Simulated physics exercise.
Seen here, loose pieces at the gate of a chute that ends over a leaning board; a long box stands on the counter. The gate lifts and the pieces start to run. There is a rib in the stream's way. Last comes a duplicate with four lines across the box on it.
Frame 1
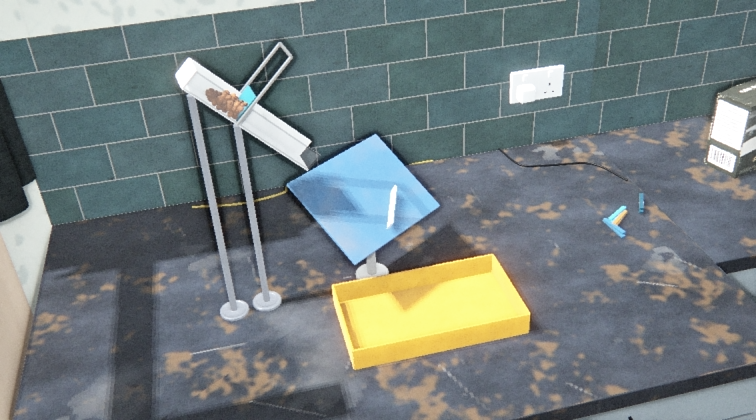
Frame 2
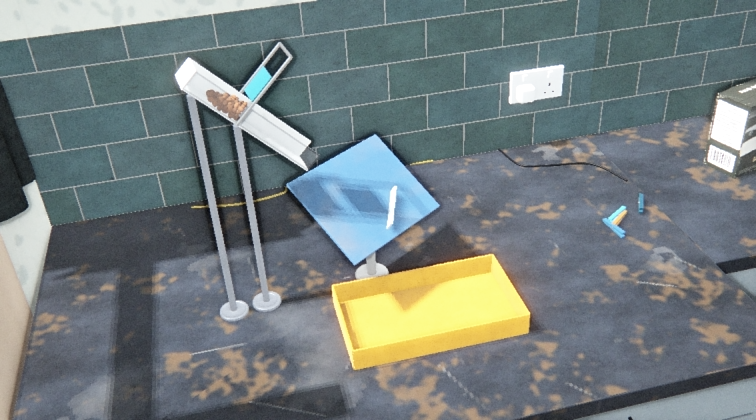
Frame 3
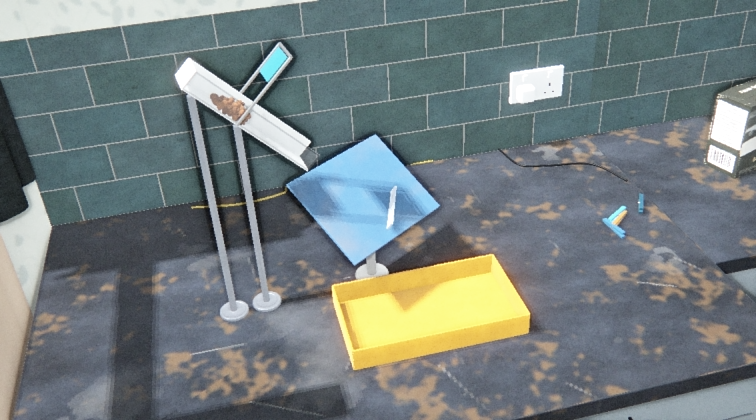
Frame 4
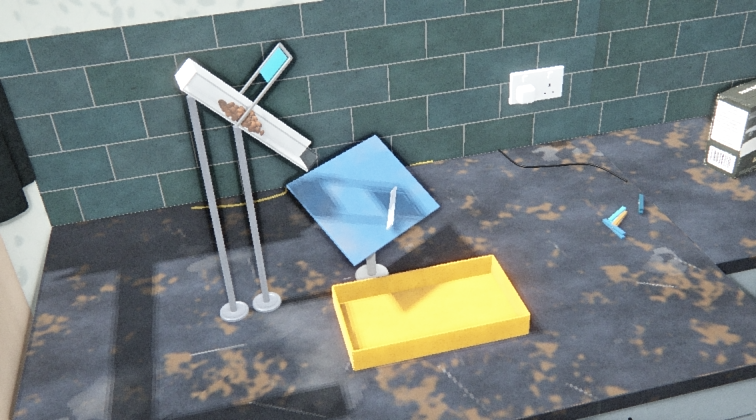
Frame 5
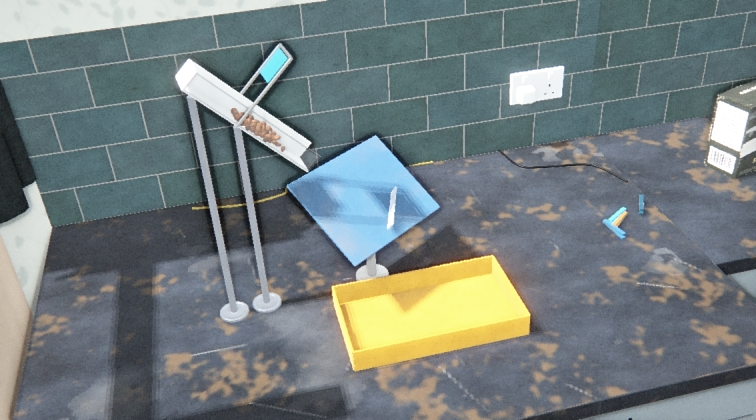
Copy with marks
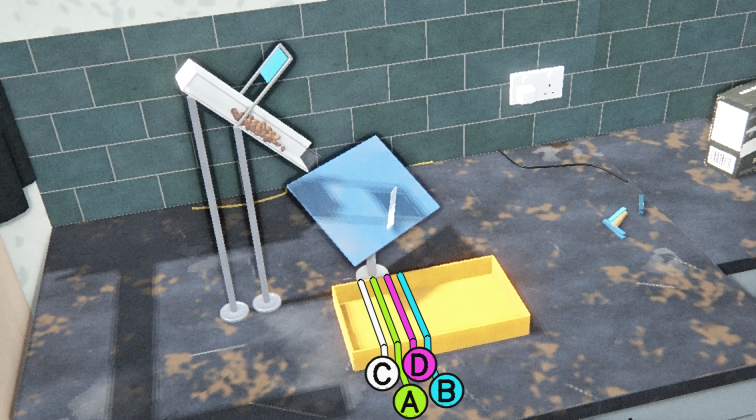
A small clump of brown bits sat in a sloping white chute above a tilted blue board and an empty yellow box, then slid partway down the chute after a light-blue gate lifted.
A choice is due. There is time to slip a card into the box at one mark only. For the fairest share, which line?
I would pick line B.
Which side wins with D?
Right.
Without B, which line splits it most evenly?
It is D.
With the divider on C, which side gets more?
More lands on the right.
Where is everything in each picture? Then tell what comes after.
In the first picture, load behind the gate (227, 99), bits of dog kibble; lip of the chute (303, 163), sloping fairly steeply.
In the second picture, middle of the board (366, 195), tilted fairly steeply; middle of its low edge (400, 234); of its high edge (333, 158).
In the third picture, front corners of the box (353, 351) and (529, 314), empty; front of the load (242, 120).
In the fourth picture, middle of the load (244, 115); its front (262, 133), roughly a third of the way to the lip; rib from (396, 187) to (392, 224).
In the fifth picture, middle of the load (256, 130); its front (283, 149), roughly two thirds of the way to the lip.
On the marked copy, line A crosses the front rim at (397, 343); line B crosses the front rim at (427, 337); line C crosses the front rim at (383, 346); line D crosses the front rim at (412, 340).
With A, of what is caught, just a few on the left of the divider, almost all on the right.
With B, of what is caught, roughly two thirds on the left of the divider, roughly a third on the right.
With C, of what is caught, not one piece on the left of the divider, every piece on the right.
With D, of what is caught, about a tenth on the left of the divider, the larger part on the right.
